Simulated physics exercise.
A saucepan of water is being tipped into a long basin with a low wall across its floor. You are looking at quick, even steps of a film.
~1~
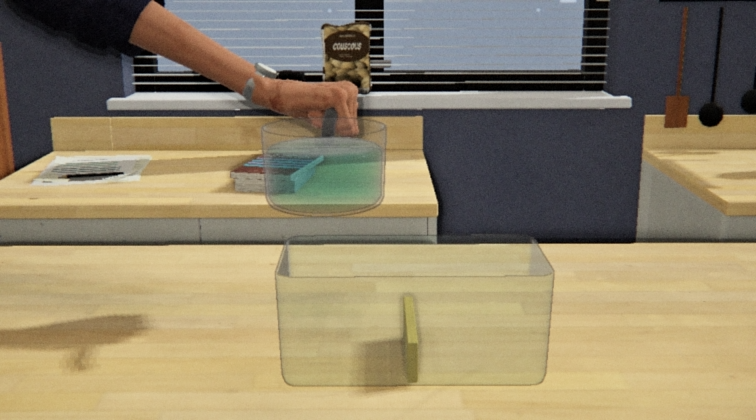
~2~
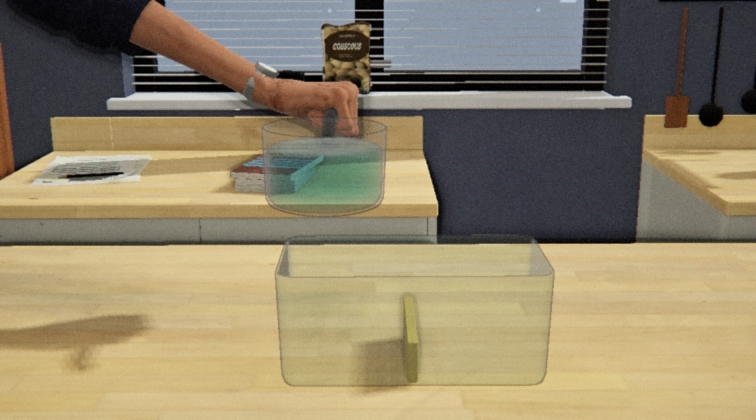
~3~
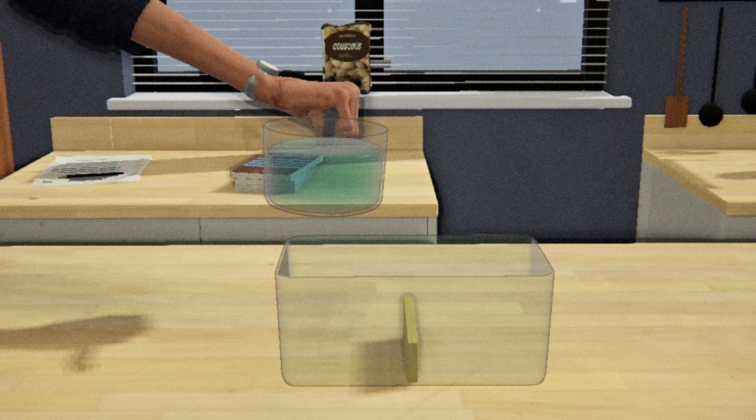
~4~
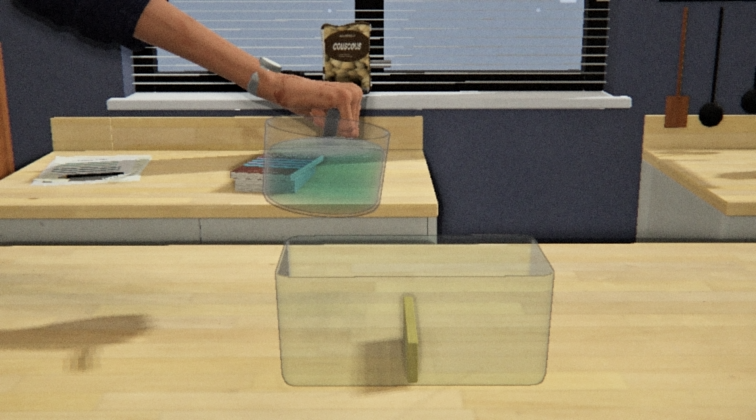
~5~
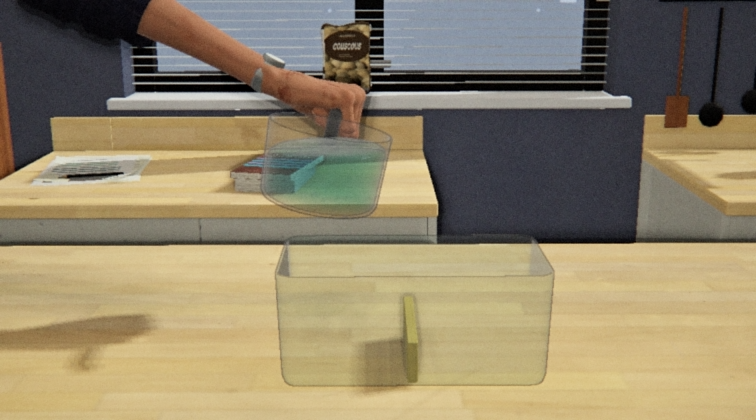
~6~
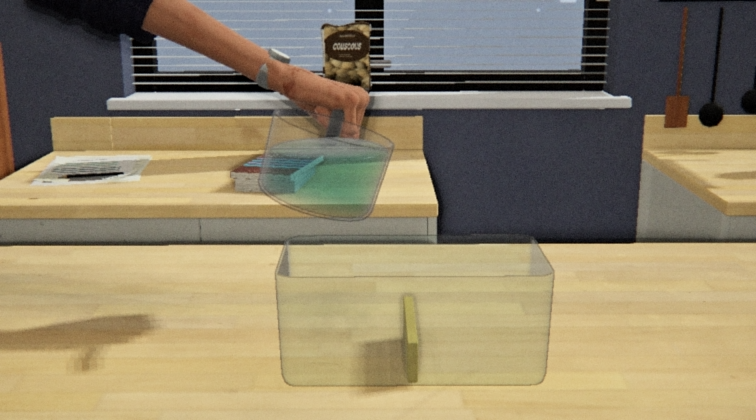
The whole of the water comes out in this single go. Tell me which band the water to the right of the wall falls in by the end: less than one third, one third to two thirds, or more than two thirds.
It falls in the more than two thirds band.
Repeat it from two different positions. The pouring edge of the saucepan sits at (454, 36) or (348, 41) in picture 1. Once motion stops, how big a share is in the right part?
About 70 per cent, then about 70 per cent.
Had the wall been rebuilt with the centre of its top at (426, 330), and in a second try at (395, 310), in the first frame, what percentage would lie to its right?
Try 1: Some 60 %; try 2: 90 %.
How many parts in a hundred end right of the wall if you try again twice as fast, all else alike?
Near 65 in a hundred.
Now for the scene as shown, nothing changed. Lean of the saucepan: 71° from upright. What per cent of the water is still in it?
Some 60 per cent.
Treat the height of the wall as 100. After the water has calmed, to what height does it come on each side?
About 20 left, about 60 right.
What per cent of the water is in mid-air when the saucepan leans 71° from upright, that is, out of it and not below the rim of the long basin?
Around 25 in a hundred, more or less.
A moment on, the saucepan is tipped part way and 59 per cent is still to pour, 0 is left of the wall and 17 right of it.
Next, the saucepan is tipped right over and 9 per cent is still to pour, 10 is left of the wall and 75 right of it.
Then the saucepan is tipped right over and 0 per cent is still to pour, 21 is left of the wall and 79 right of it.
Later the saucepan is tipped right over and 0 per cent is still to pour, 21 is left of the wall and 79 right of it.
At rest 21 per cent lies left of the wall, 79 right of it and 0 outside.
